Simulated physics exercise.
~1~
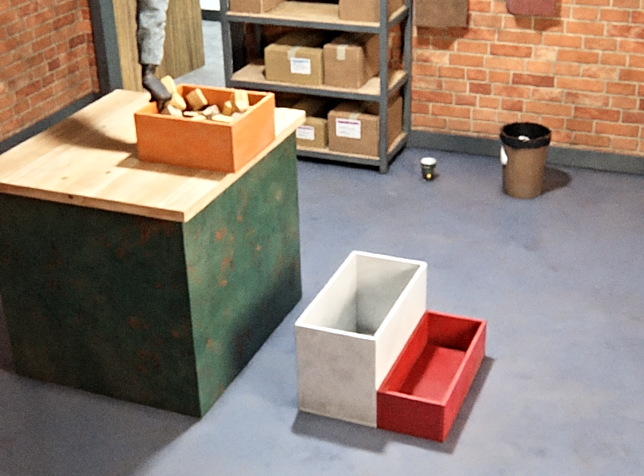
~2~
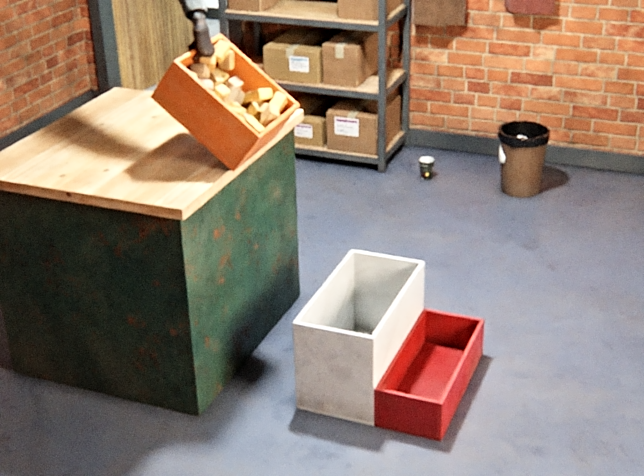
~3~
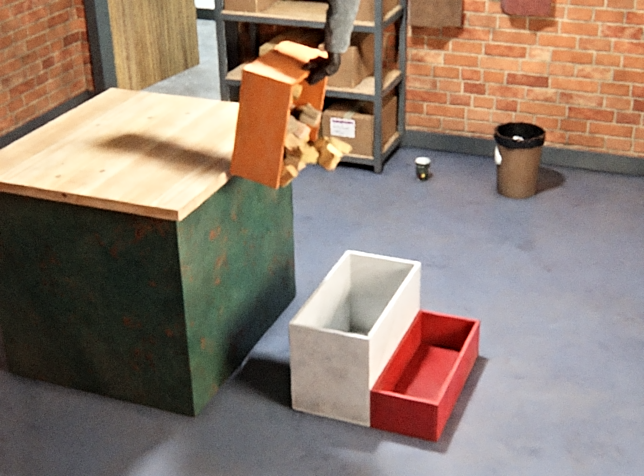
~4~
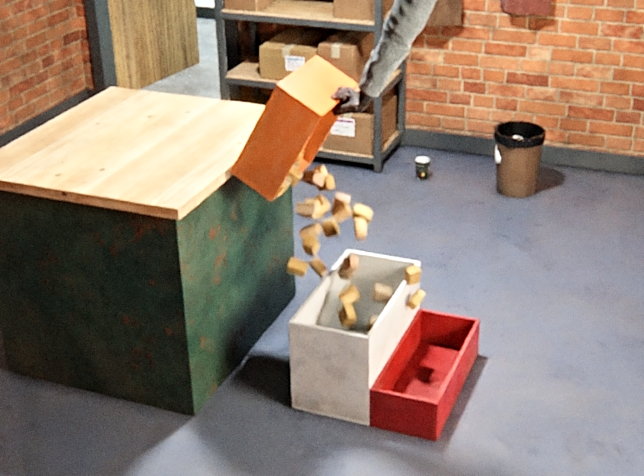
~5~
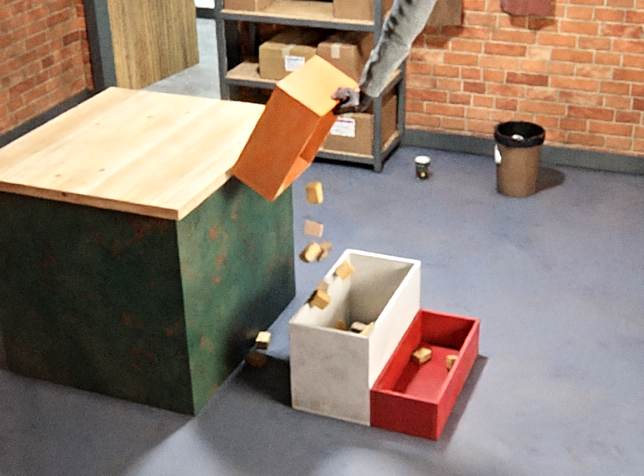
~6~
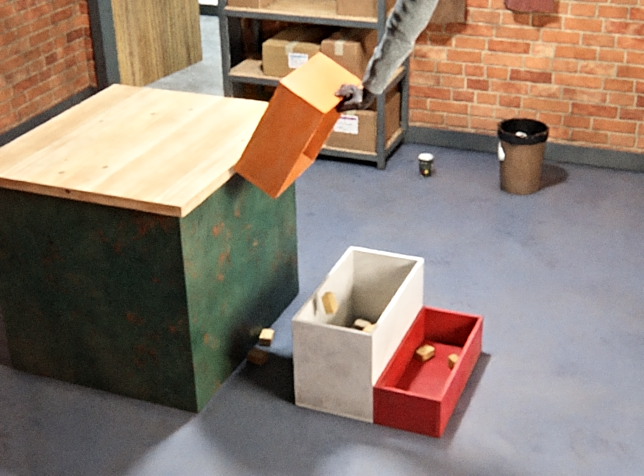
Brick-walled workshop, a gripping arm tipping wooden offcuts from an orange crate, most dropping into a white trough, a few landing outside.
